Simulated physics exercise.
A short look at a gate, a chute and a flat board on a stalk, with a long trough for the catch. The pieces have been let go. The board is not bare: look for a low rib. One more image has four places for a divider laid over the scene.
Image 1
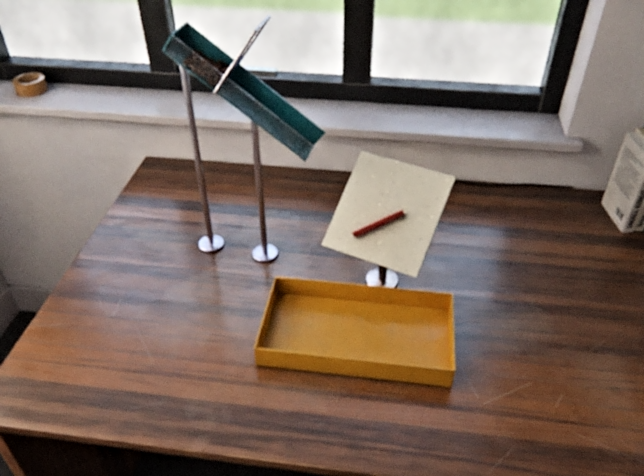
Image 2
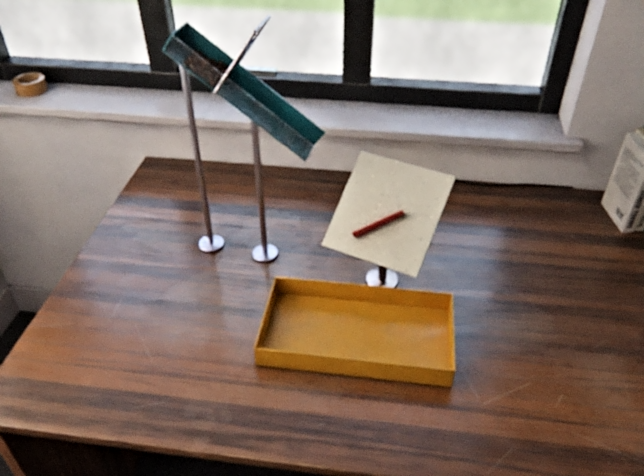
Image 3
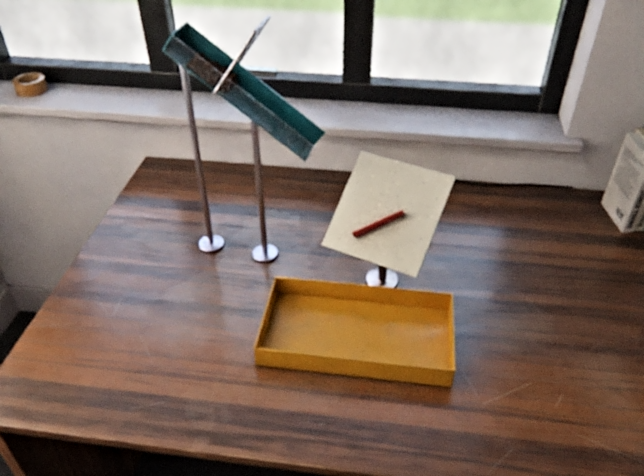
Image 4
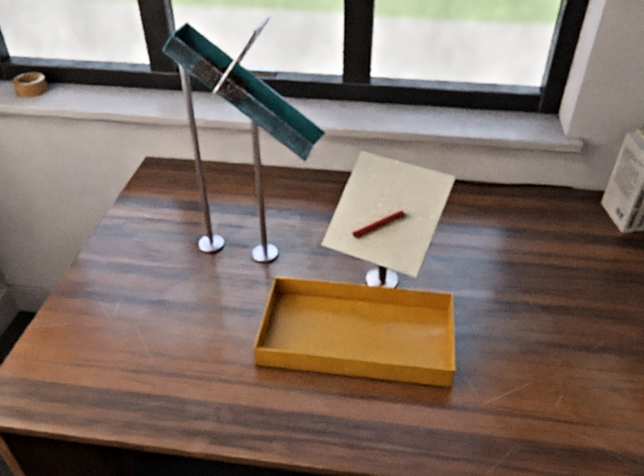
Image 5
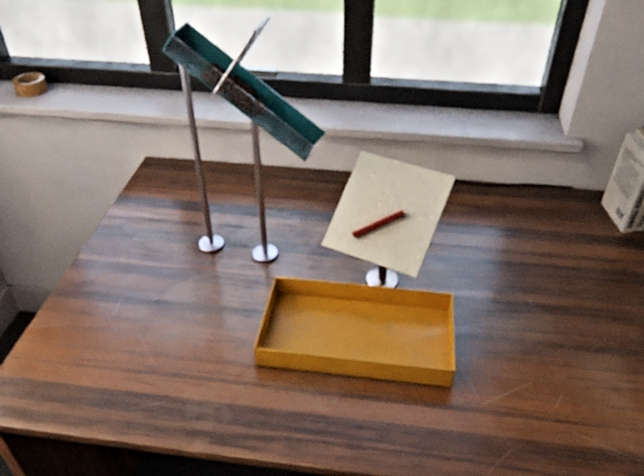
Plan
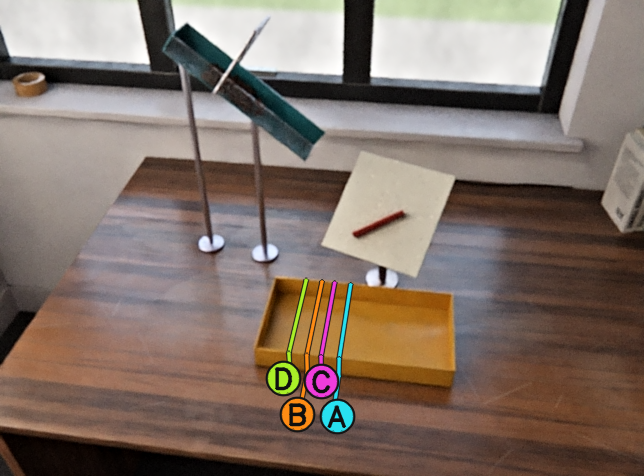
At first, small brown pieces sit behind a thin upright gate near the top of a sloping green chute. They then slip past it and spread down to the right, reaching about halfway along the chute, while the tilted cream board with its red rib stays still and the yellow tray stays empty.
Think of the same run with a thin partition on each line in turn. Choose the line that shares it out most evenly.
B works best here.
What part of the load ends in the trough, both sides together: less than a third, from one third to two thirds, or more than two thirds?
About that: More than two thirds.
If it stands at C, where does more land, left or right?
The left side.
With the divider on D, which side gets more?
More lands on the right.
On the marked copy, line A crosses the front rim at (339, 357); line B crosses the front rim at (306, 354); line C crosses the front rim at (321, 355); line D crosses the front rim at (289, 352).
Choosing A, of what is caught, nearly all on the left of the divider, a small part on the right.
Choosing B, of what is caught, about half on the left of the divider, about half on the right.
Choosing C, of what is caught, most on the left of the divider, about a quarter on the right.
Choosing D, of what is caught, a stray few on the left of the divider, nearly all on the right.
